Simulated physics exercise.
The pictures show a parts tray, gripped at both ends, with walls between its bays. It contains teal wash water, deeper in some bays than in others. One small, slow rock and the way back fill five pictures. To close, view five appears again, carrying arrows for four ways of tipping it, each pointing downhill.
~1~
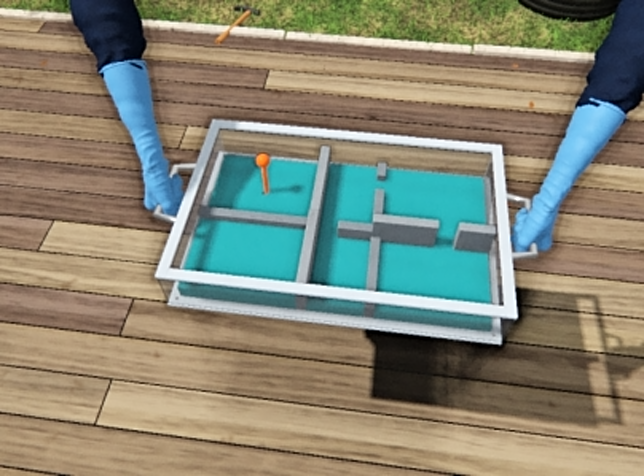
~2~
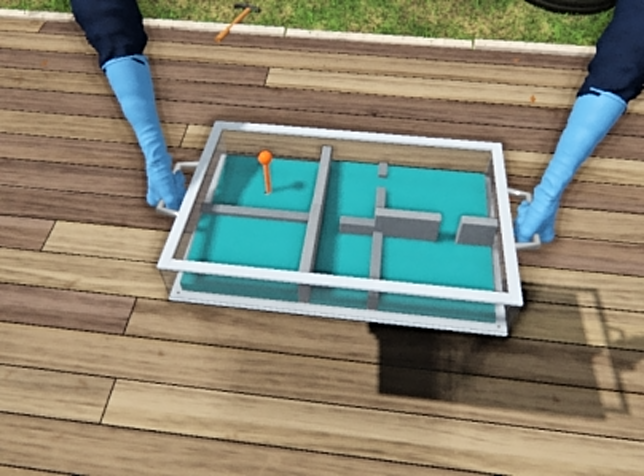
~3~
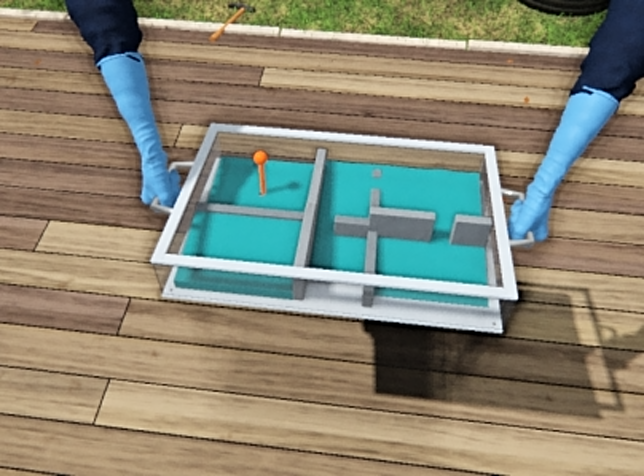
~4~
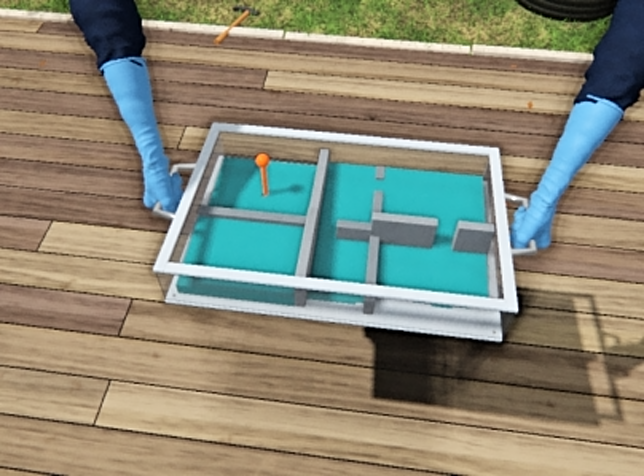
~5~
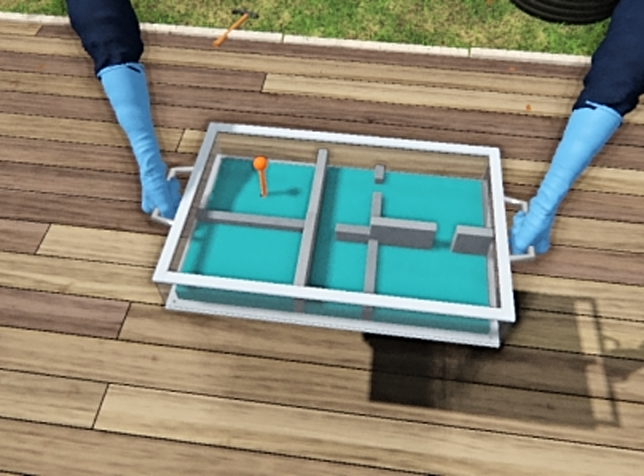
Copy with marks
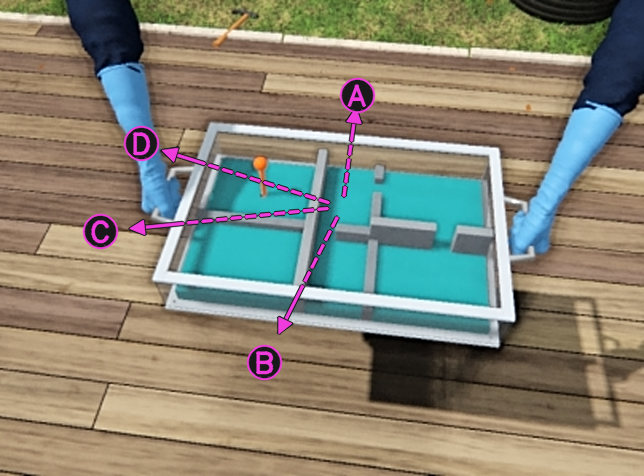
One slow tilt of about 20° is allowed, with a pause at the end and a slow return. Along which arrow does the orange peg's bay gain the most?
The answer is arrow D.
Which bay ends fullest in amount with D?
It is the back left one.
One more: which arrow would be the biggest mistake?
It is B.
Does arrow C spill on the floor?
No, all stays in.
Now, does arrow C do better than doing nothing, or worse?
Arrow C is better.
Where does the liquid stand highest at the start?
It is the front left one.
In magenta, A ends at (355, 113); B ends at (281, 328); C ends at (135, 228); D ends at (167, 151).
With A, about 26 % of the liquid ends in the peg's bay; nothing spills.
With B, about 13 % of the liquid ends in the peg's bay; nothing spills.
With C, about 17 % of the liquid ends in the peg's bay; nothing spills.
With D, about 35 % of the liquid ends in the peg's bay; nothing spills.
